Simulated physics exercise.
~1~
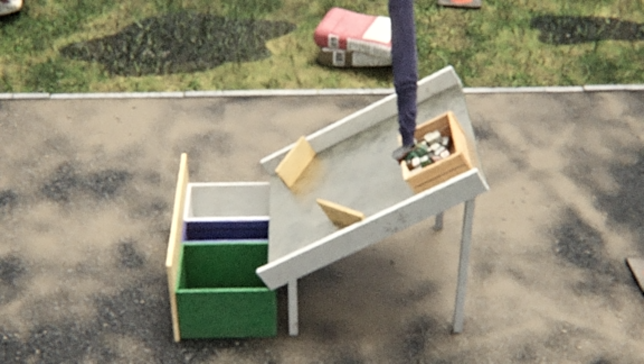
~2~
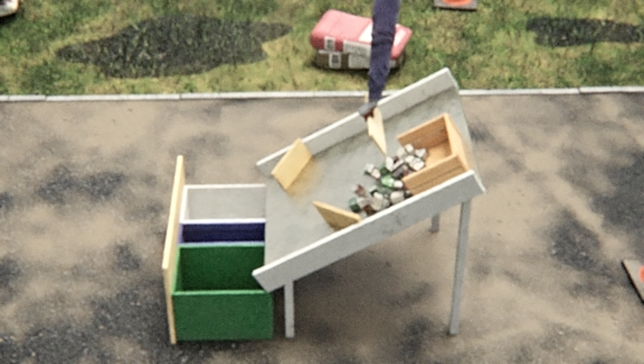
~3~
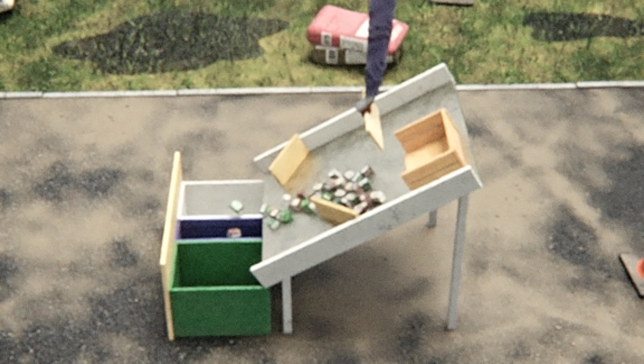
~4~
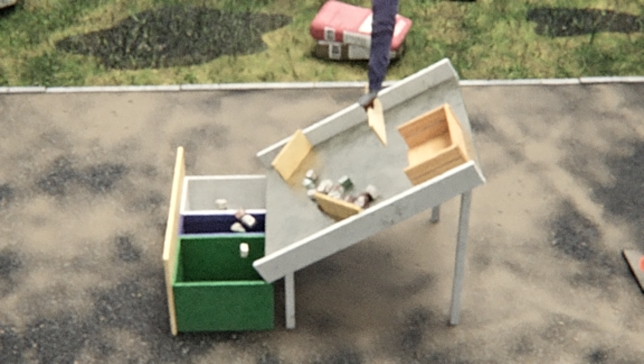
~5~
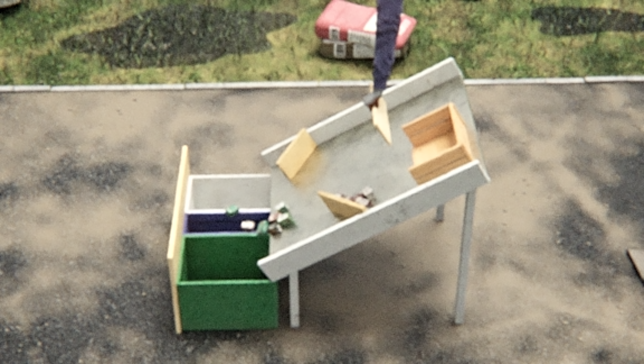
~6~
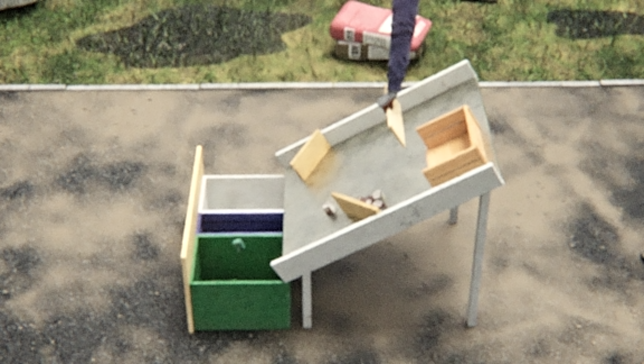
The clip opens on a tilted chute table outdoors, with a crowd of small pieces held in a wooden pen at its raised right end and three open catchers below its left end. A dark-sleeved arm swings the wooden gate up and aside, and the pieces spill out down the slope. They spread past the angled boards, and the first ones drop off the lower edge. More tumble into the catchers, mostly the middle blue one, while others bunch against the nearer board. By the end, the pen is empty and a small cluster remains on the slope.
